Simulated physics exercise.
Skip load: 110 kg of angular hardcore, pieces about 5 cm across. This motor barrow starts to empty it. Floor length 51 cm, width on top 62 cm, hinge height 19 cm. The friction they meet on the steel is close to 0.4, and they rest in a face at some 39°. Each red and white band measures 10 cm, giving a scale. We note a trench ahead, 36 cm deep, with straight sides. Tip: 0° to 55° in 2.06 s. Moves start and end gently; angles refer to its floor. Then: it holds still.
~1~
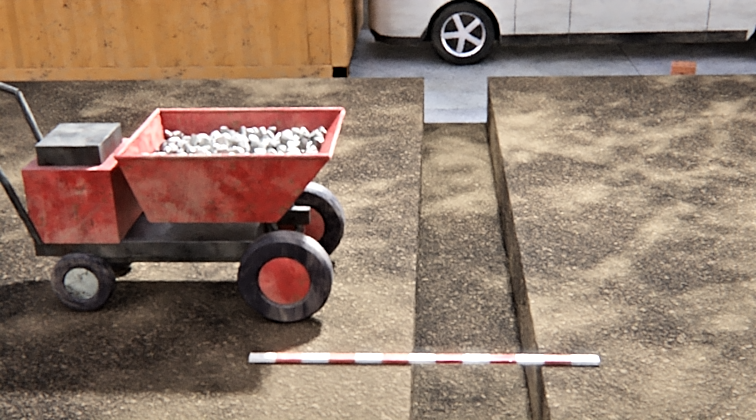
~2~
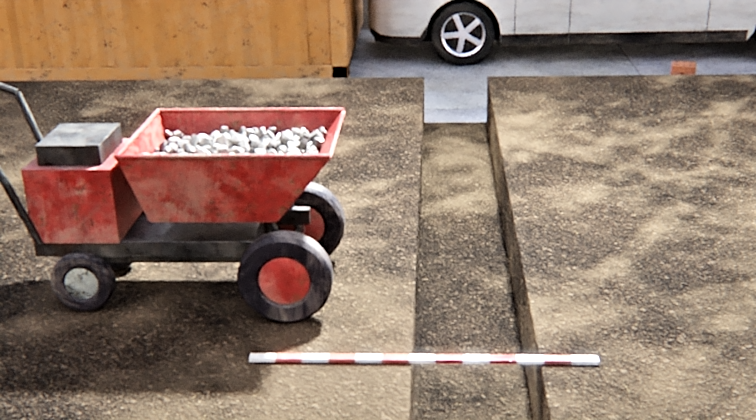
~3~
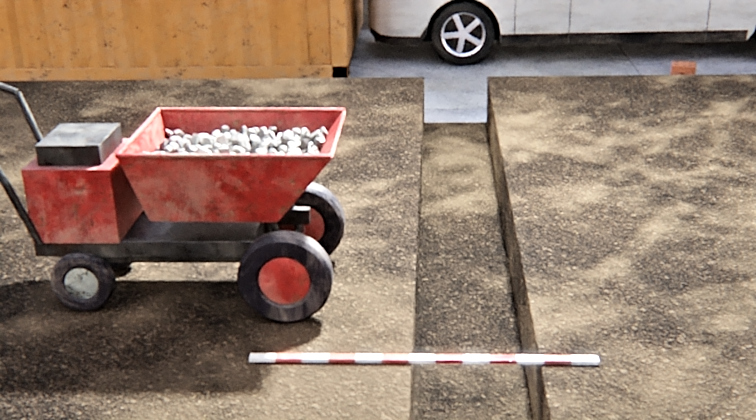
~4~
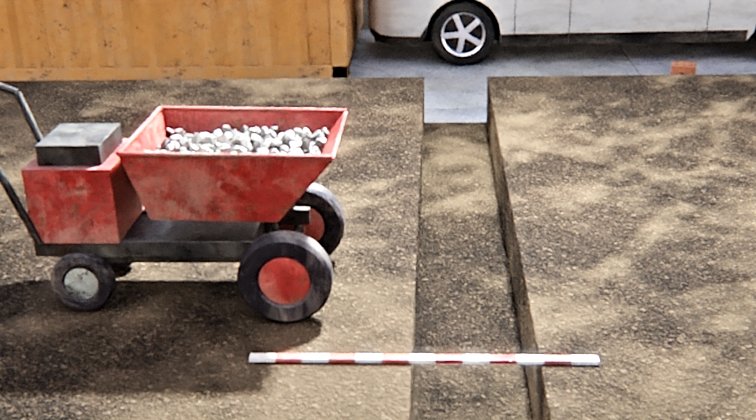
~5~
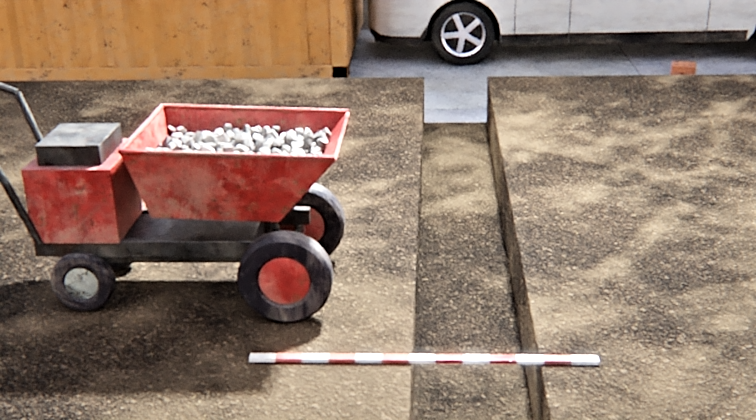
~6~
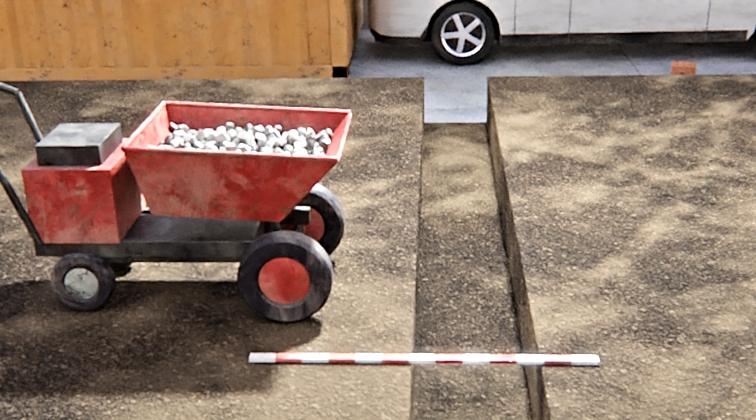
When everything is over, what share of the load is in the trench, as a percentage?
Close to 4 in a hundred.
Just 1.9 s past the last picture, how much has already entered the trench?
Around 0 per cent of it.
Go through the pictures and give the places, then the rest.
The skip is at 0°, its lip at (330, 157); the top of the load is at (260, 137), in the first frame.
The skip is at 0°, its lip at (330, 157); the top of the load is at (261, 137), in the second frame.
Lip at (331, 157), floor tilted 1°, highest stones at (246, 138), in the third frame.
The skip is at 1°, its lip at (333, 158); the top of the load is at (246, 137), in the fourth frame.
Lip at (335, 159), floor tilted 2°, highest stones at (239, 137), in the fifth frame.
The skip is at 3°, its lip at (338, 160); the top of the load is at (233, 137), in the sixth frame.
Then, 1.2 s after the last picture the floor is at 46°, 100 % in the skip; the foremost stones are at (393, 204).
Then, 1.9 s after the last picture the floor is at 55°, 100 % in the skip; the foremost stones are at (442, 278).
Then, 2.2 s after the last picture the floor is at 55°, 99 % in the skip, 1 % in the trench; the foremost stones are at (467, 337).
Then, 4.2 s after the last picture the floor is at 55°, 96 % in the skip, 4 % in the trench; the foremost stones are at (501, 369).
